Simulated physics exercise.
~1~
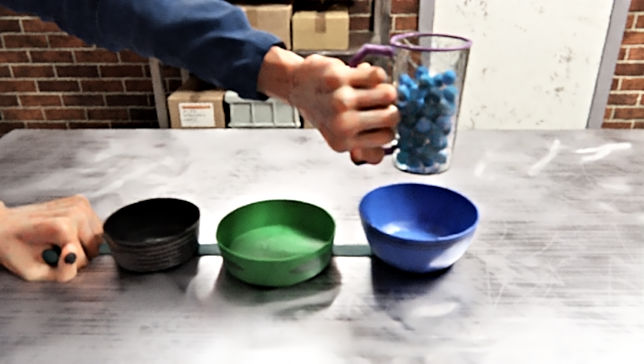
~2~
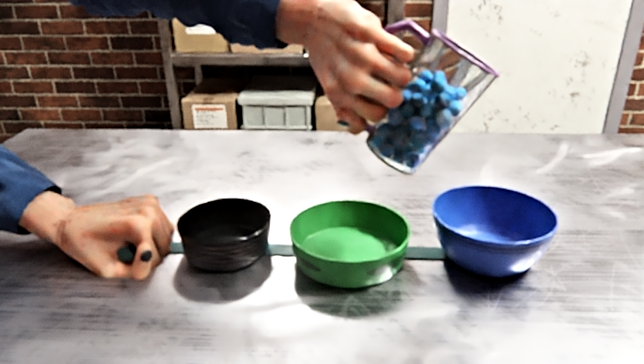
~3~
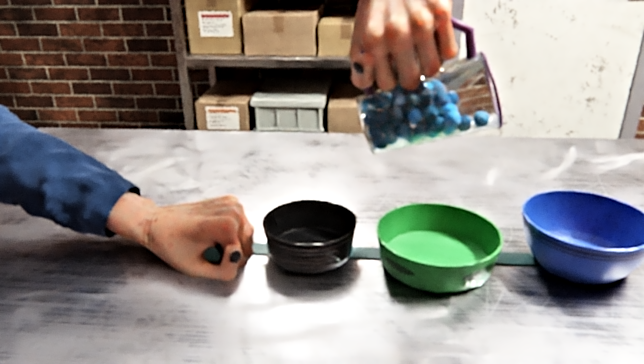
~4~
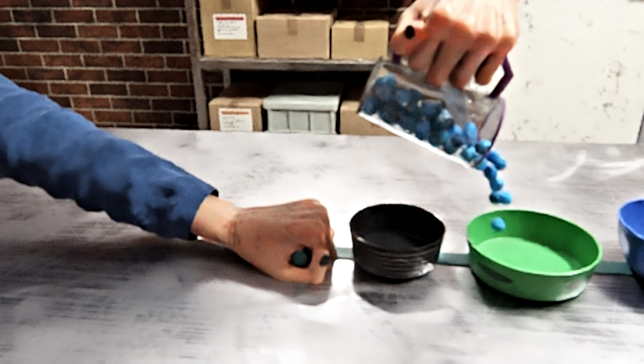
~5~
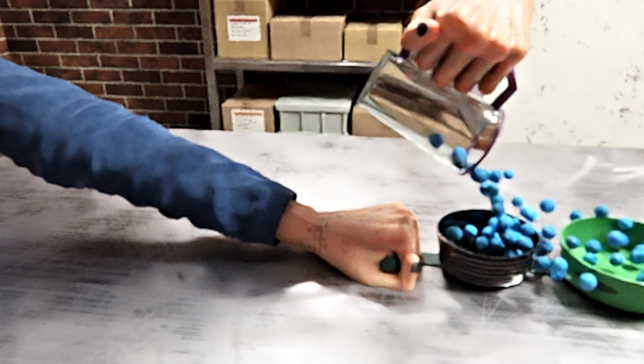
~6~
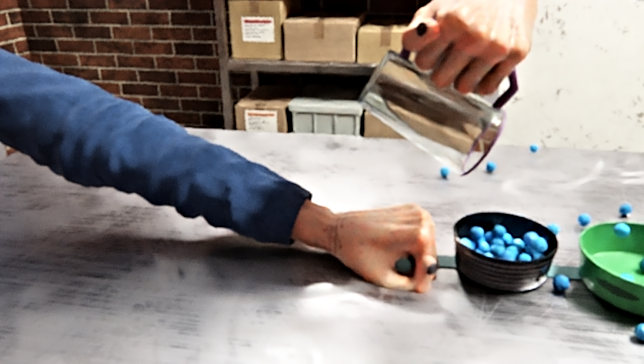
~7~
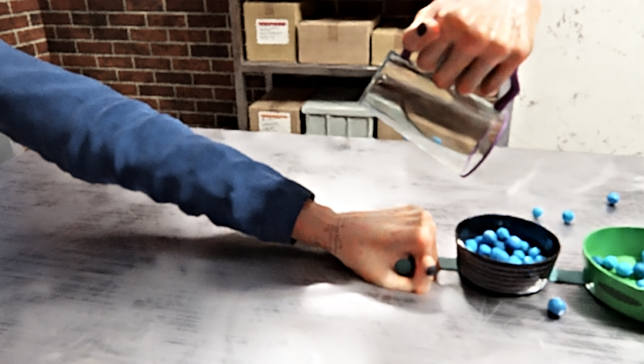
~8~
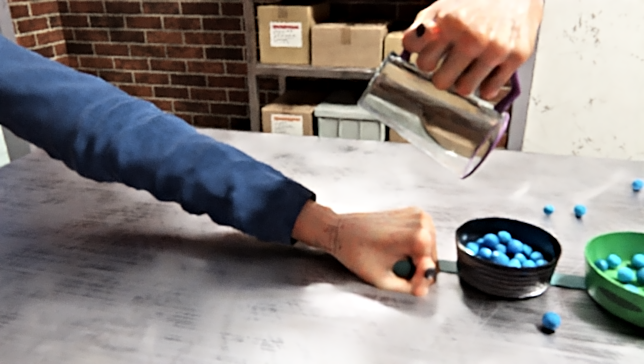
A hand tipped a clear cup of blue balls while another hand drew a row of three bowls to the right beneath it, and the balls poured into the green and black ones, some scattering on the table, leaving the cup empty.
